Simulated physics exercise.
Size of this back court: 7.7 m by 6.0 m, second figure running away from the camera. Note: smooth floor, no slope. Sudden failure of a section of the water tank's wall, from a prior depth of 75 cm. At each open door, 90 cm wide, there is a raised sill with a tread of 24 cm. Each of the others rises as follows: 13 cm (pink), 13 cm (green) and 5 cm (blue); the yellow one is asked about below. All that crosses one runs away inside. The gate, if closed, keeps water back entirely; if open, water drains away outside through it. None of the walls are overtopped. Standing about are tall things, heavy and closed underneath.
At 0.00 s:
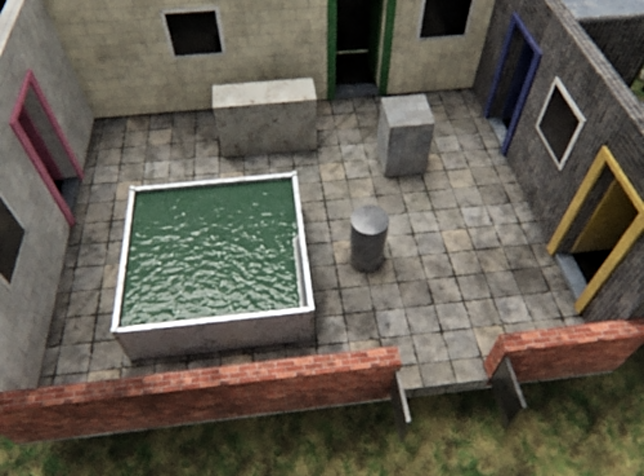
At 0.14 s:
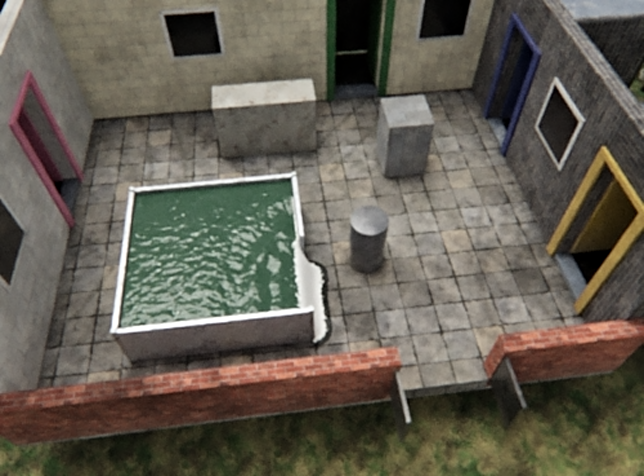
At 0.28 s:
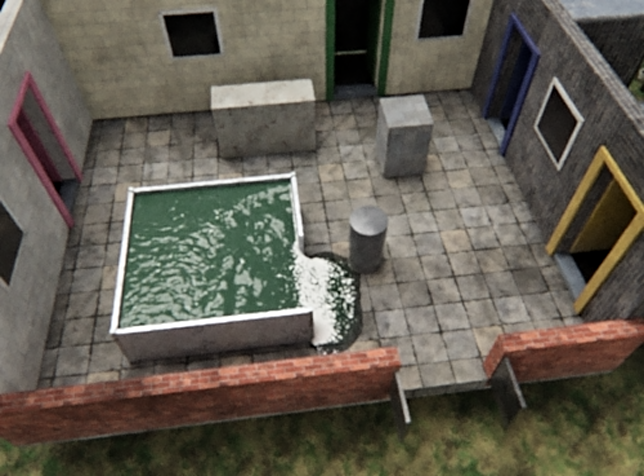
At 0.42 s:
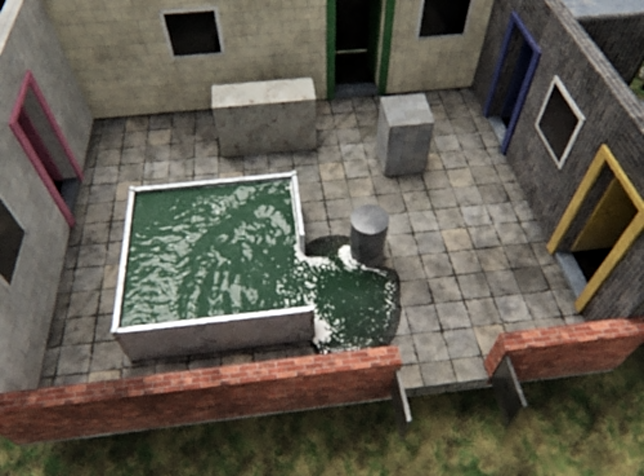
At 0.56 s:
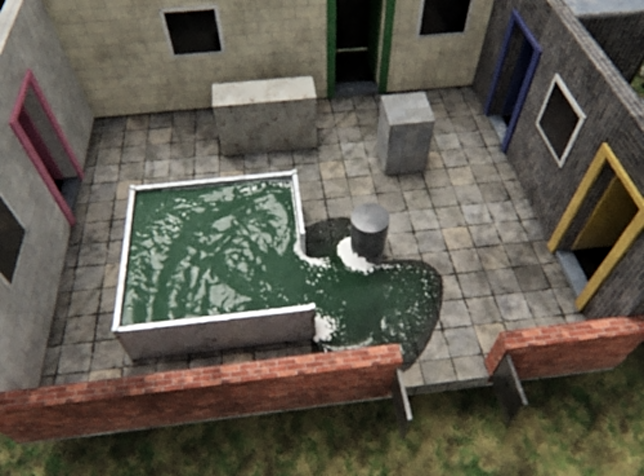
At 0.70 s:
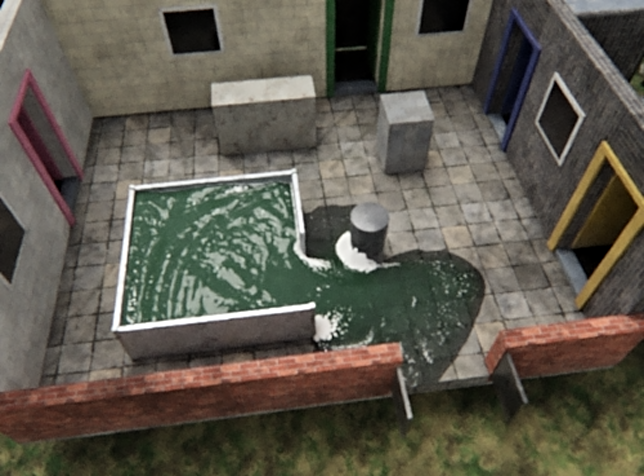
In a walled courtyard, green water bursts from a tank's right side and spreads around a gray cylinder.
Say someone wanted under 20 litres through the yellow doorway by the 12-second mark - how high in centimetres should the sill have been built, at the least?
They should have built it at least 29 cm high.
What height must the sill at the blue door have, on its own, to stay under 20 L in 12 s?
The blue door needs around 10.0 cm.
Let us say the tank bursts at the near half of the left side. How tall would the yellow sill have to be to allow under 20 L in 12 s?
About 16 cm.
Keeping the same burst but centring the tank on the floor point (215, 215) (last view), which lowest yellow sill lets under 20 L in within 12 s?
Then about 10.5 centimetres at the least.
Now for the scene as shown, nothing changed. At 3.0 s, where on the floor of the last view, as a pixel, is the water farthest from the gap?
The tip of the flood lies near (480, 113).
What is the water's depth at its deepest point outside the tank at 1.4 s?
About 41 cm at most.
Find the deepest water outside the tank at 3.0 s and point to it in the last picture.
Around (578, 346).
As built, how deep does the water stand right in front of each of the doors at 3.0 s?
Centimetres: Pink = 0, green = 5, blue = 3, yellow = 30.
After 1.4 s water covers 30 % of the floor, deepest (41 cm) near (325, 308); 4 cm at the yellow door, 16 litres in over its 10 cm sill.
After 3.0 s water covers 45 % of the floor, deepest (44 cm) near (578, 346); 30 cm at the yellow door, 206 litres in over its 10 cm sill.
After 12.0 s water covers 95 % of the floor, deepest (12 cm) near (94, 118); 10 cm at the yellow door, 455 litres in over its 10 cm sill.
At the yellow door as built, the water arrived by 1.1 s and peaked near 32 cm at 2.6 s.
With a sill of 25.5 cm, 44 litres would have come in within the 12 s; with 34 cm, 4 litres. So under 20 litres takes about 29 cm.
